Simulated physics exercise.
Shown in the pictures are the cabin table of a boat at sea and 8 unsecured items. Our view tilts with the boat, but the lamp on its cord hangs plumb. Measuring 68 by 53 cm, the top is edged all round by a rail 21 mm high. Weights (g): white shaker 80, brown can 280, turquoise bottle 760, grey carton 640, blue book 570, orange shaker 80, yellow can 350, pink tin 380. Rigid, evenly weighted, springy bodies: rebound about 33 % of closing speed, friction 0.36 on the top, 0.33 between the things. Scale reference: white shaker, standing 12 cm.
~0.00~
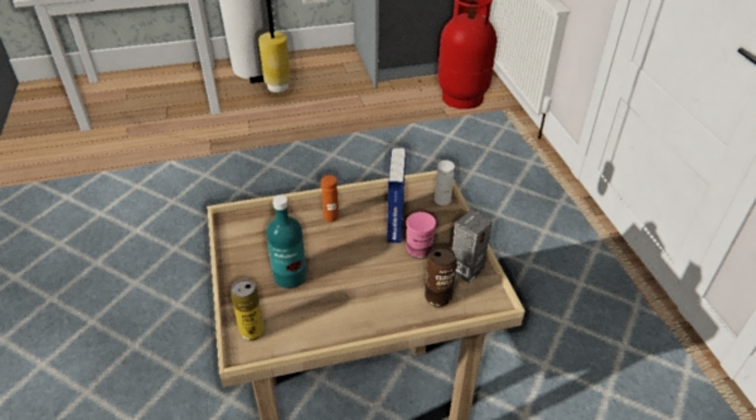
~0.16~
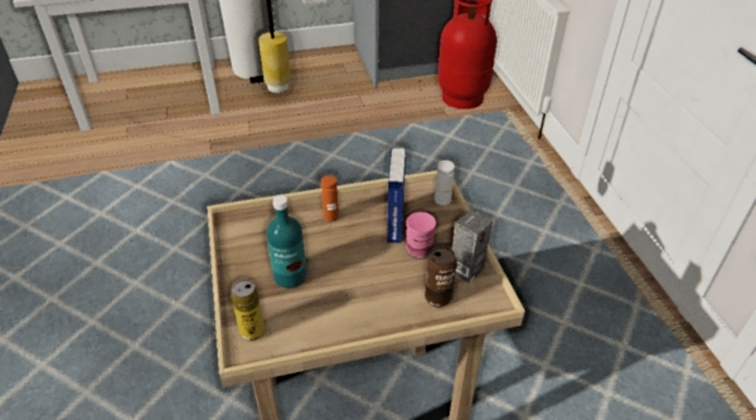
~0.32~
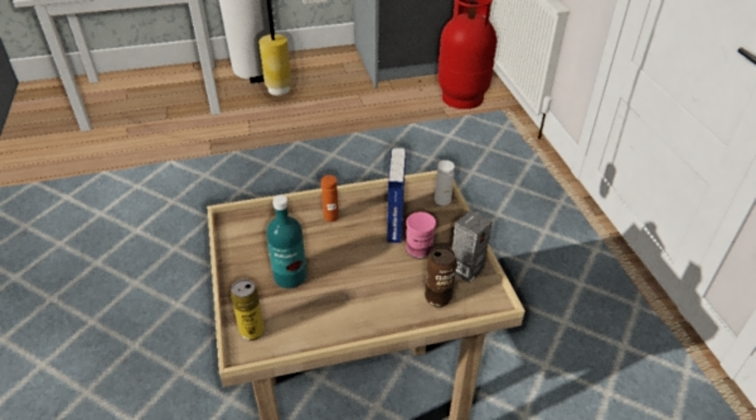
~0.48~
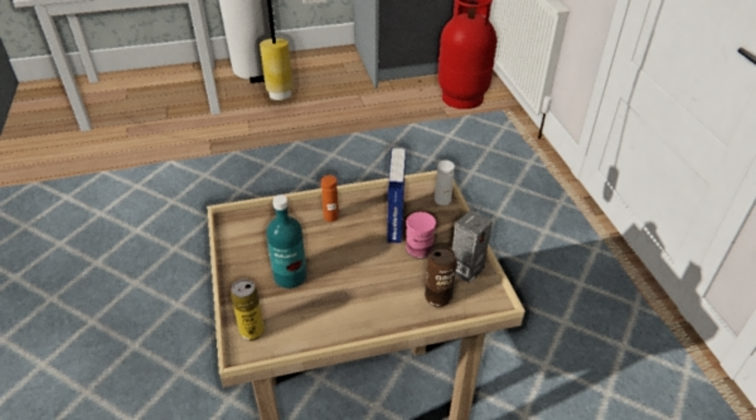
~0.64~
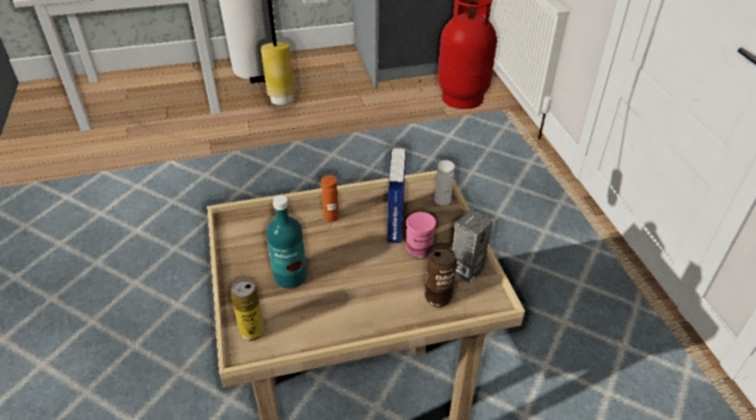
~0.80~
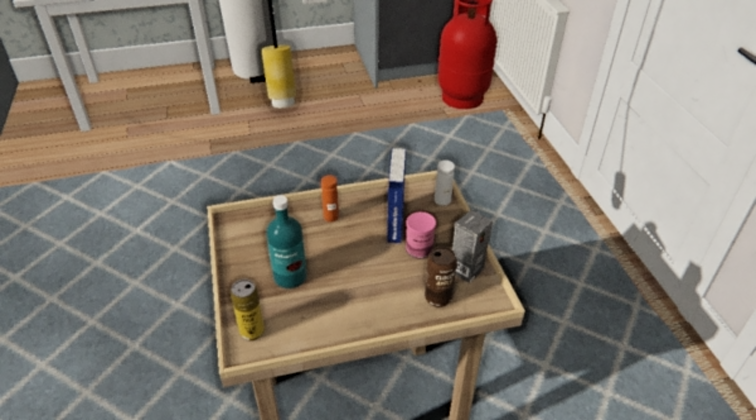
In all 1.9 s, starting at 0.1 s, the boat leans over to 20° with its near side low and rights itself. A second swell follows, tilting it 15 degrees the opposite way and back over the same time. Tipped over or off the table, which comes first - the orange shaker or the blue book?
It is the former one.
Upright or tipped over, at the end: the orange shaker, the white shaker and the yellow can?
Final state - orange shaker: Goes over; white shaker: Remains on its base; yellow can: Goes over.
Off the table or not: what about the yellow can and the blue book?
Once it settles, the yellow can has gone out of bounds; as for the blue book, it keeps within bounds.
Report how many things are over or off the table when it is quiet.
2 of them.
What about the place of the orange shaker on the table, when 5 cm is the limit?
In the end the orange shaker has moved.
By 1.50 s, heel 11°, near side down; orange shaker on its side near (343, 252); yellow can rocked 24° off its seat.
By 2.00 s, boat level; yellow can now off the table; orange shaker on its side near (344, 255).
By 2.40 s, heel 6°, far side down; orange shaker on its side near (344, 255).
When it is over (4.4 s), off the table, yellow can; lying over on the table, orange shaker; the other 6 within 5 cm of the start. End places, in pixels of the last picture, orange shaker near (341, 256), blue book near (397, 196). Orange shaker went at 1.20 s; blue book was never lost.
